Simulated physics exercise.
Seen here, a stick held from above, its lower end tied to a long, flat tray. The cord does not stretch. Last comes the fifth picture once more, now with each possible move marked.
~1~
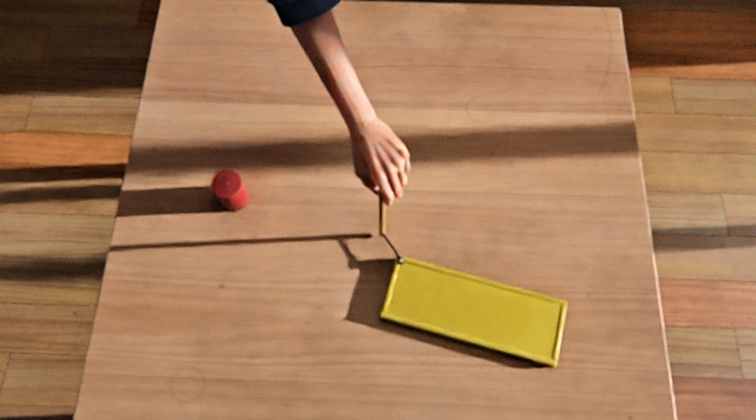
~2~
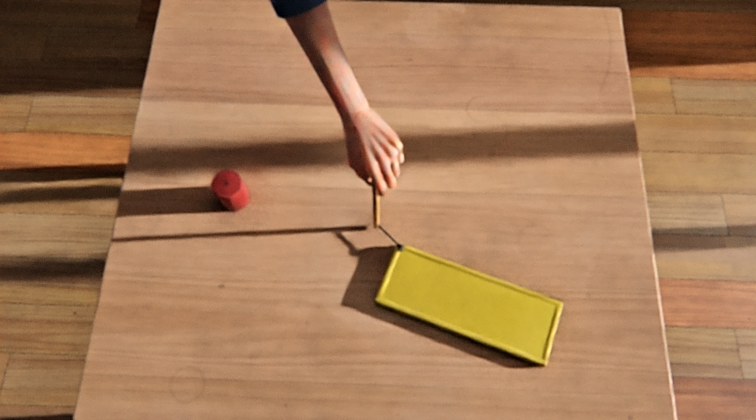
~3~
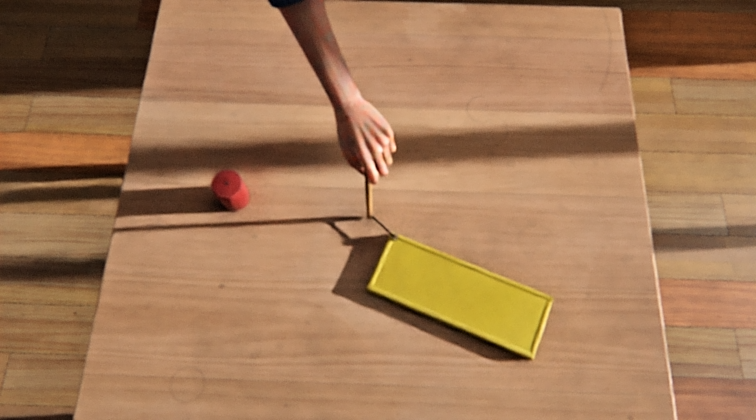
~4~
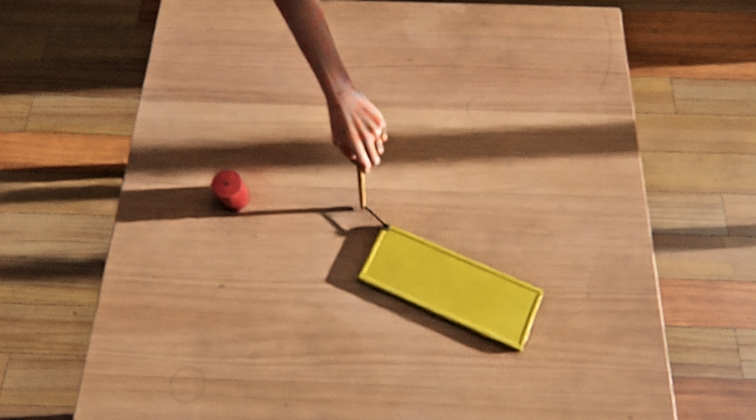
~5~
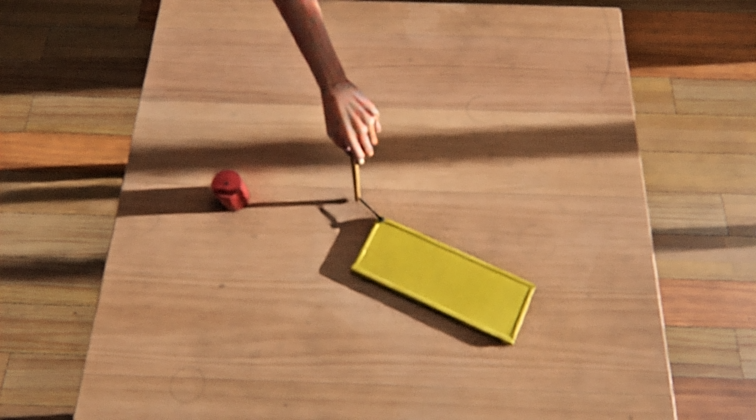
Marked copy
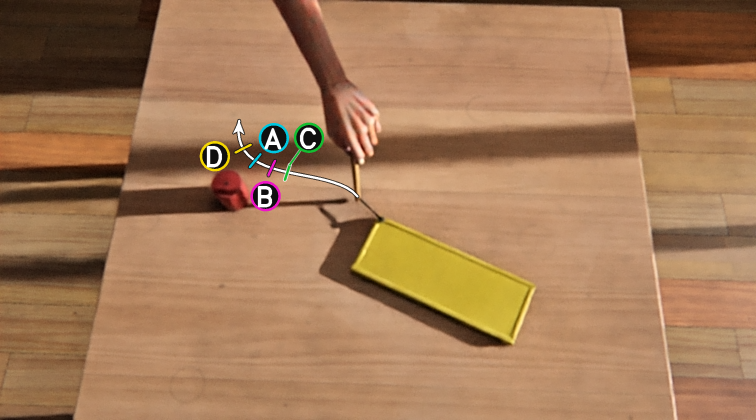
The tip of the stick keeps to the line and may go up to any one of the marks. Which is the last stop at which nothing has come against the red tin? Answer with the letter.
The farthest safe stop is D.
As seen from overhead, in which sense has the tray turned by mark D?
Anticlockwise.
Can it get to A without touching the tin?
Yes.
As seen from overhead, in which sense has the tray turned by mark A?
Anticlockwise.
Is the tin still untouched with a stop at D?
Yes.
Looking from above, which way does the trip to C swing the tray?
Anticlockwise.
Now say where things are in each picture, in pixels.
The first picture shows red tin (231, 191); yellow tray (474, 309).
The second picture shows yellow tray (469, 302); red tin (231, 191).
The third picture shows yellow tray (460, 293); red tin (231, 191).
The fourth picture shows yellow tray (450, 284); red tin (231, 191).
The fifth picture shows yellow tray (443, 277); red tin (231, 191).
On the marked copy, A at (255, 161); B at (272, 168); C at (287, 172); D at (243, 148); the route from (357, 196) via (279, 170) to (239, 121).
Taking D. A third of the way, foot of the stick (318, 179), middle of the tray (408, 248).
Two thirds of the way, foot of the stick (274, 170), middle of the tray (371, 226).
When it is over, foot of the stick (243, 149), middle of the tray (336, 206); nothing has been touched.
As for the rest, A is safe but short; B is safe but short; C is safe but short.
